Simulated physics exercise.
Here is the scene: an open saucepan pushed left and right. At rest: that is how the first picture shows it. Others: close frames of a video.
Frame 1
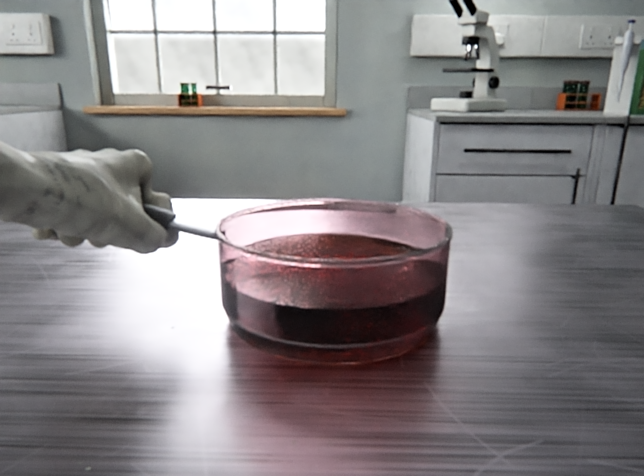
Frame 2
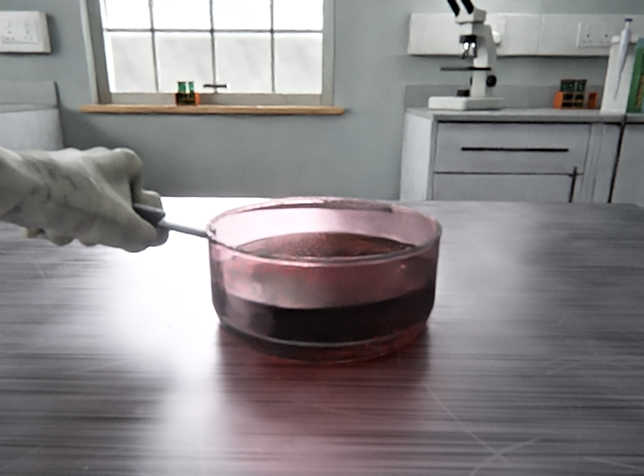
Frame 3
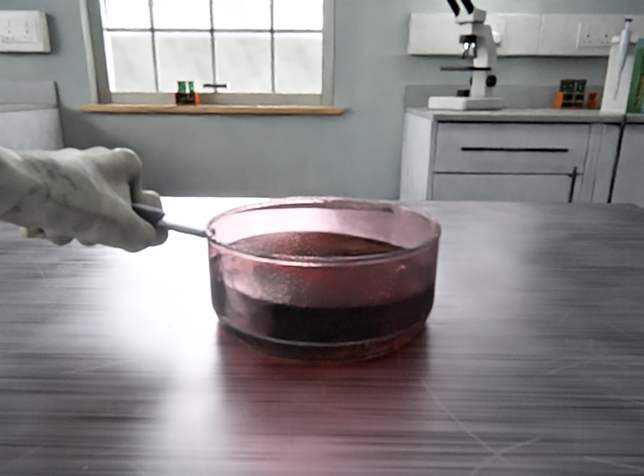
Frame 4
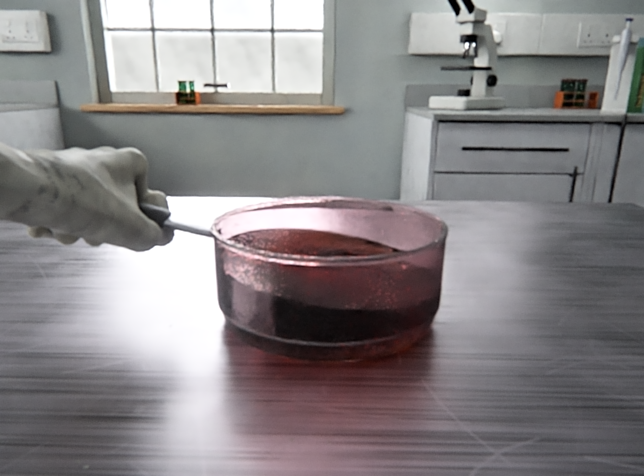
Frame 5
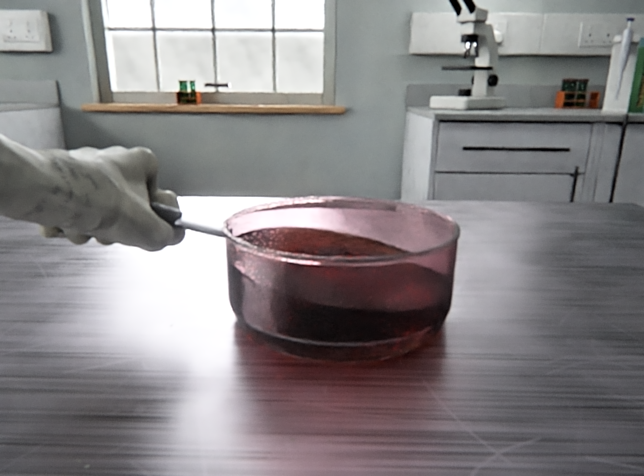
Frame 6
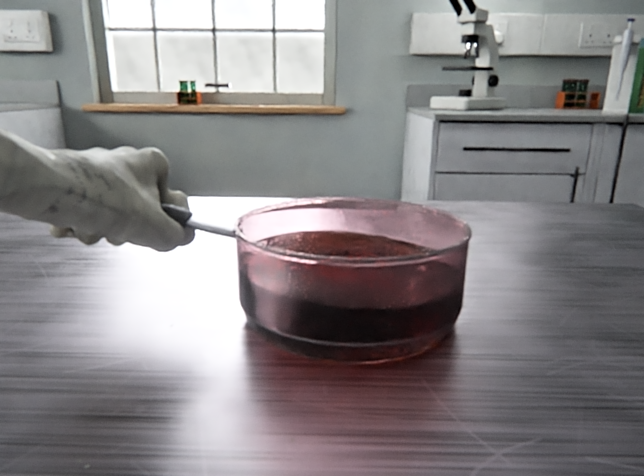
In a grey laboratory with a bright window and a white microscope on a counter behind, a fixed view looks slightly down across a streaked, shiny tabletop. A pale, marble-like hand at left grips the grey handle of a clear pinkish pan about half full of dark red liquid. The hand shifts the pan slightly left, then slides it right, the liquid sloshing higher on the left before levelling somewhat.
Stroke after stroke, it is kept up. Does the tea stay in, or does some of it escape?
I think the liquid will come out at this beat.
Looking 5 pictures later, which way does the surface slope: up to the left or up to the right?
It's higher on the left-hand edge, I'd say.
Next, the highest wave so far comes most of the way to the rim.
After that, the highest wave so far goes over the rim.
Finally, the highest wave so far goes over the rim; some is on the top.
